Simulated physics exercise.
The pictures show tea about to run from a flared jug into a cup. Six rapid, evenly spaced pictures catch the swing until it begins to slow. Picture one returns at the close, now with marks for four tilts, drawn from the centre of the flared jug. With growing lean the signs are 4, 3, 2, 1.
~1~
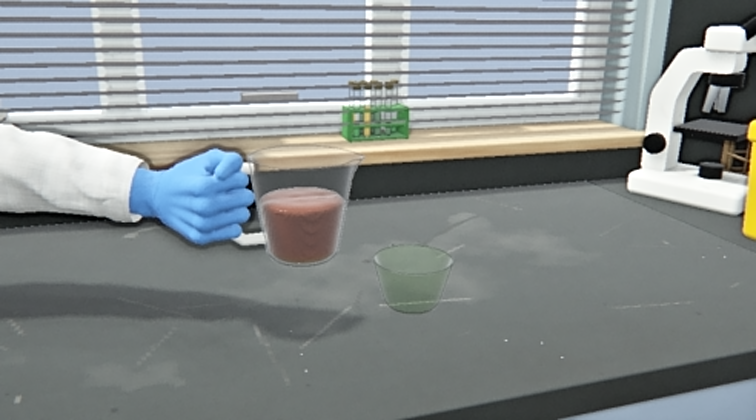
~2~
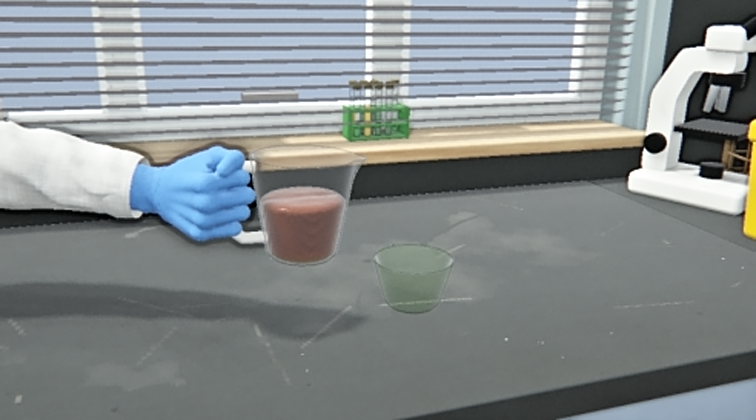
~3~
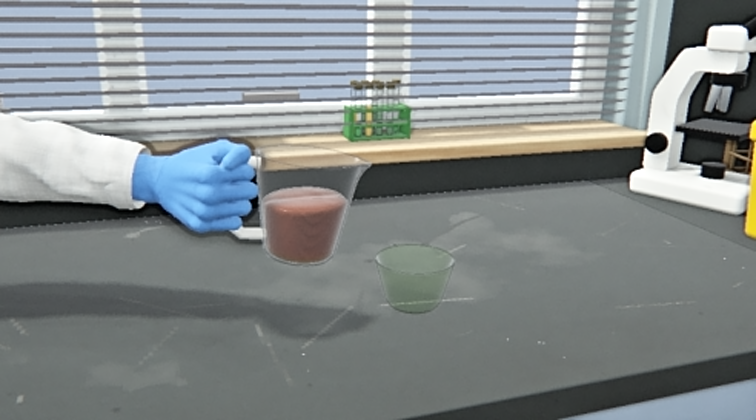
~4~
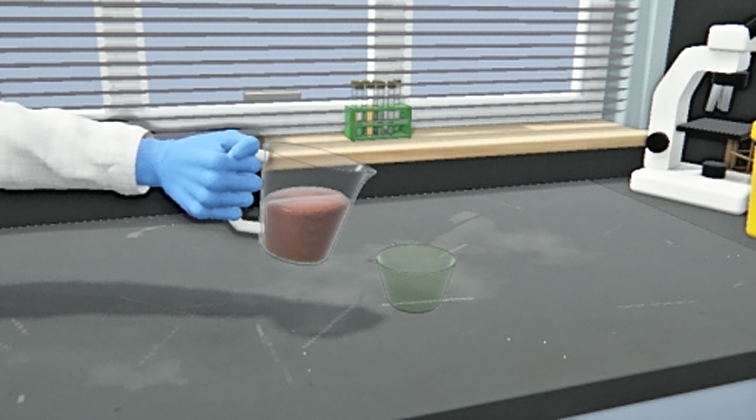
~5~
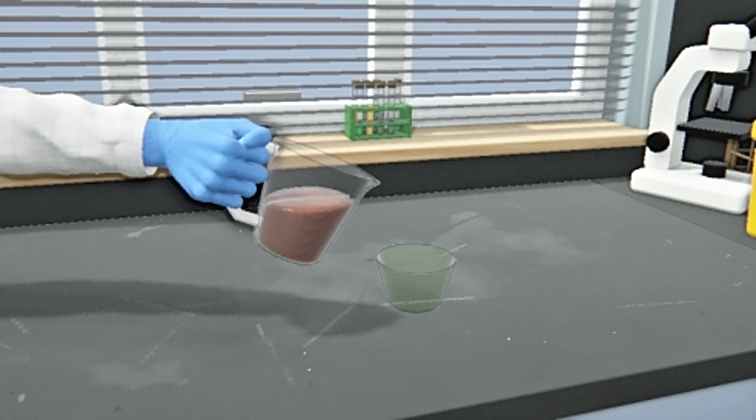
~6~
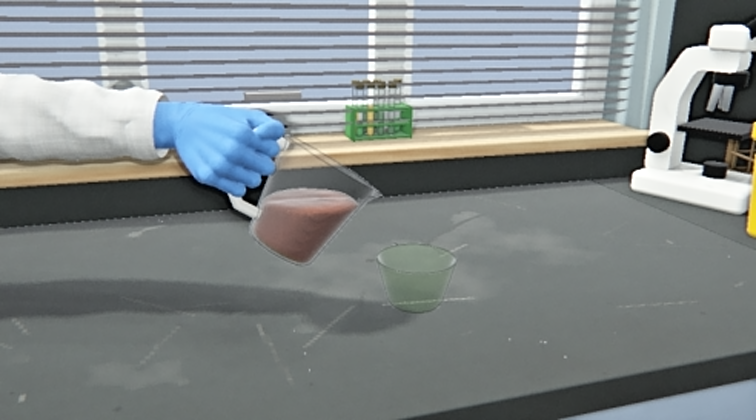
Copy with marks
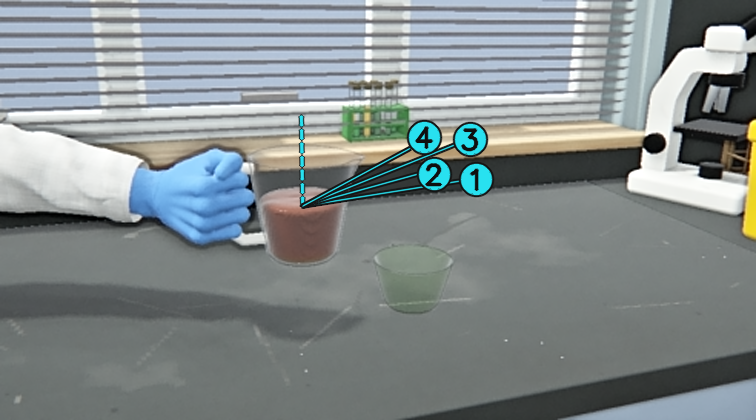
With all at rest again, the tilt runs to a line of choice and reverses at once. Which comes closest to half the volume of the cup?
The best line is 4.
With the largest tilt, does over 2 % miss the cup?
Yes, it does.
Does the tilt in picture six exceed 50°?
No, it does not.
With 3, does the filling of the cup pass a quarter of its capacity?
Yes, it does.
On the marked copy, 1 at (459, 181); 2 at (417, 174); 3 at (454, 145); 4 at (409, 148).
Choosing 1, the cup ends with about 62 % of what it can hold; 36 % of the tea is spilt.
Choosing 2, the cup ends with about 65 % of what it can hold; 22 % of the tea is spilt.
Choosing 3, the cup ends with about 62 % of what it can hold; 11 % of the tea is spilt.
Choosing 4, the cup ends with about 52 % of what it can hold; 3 % of the tea is spilt.
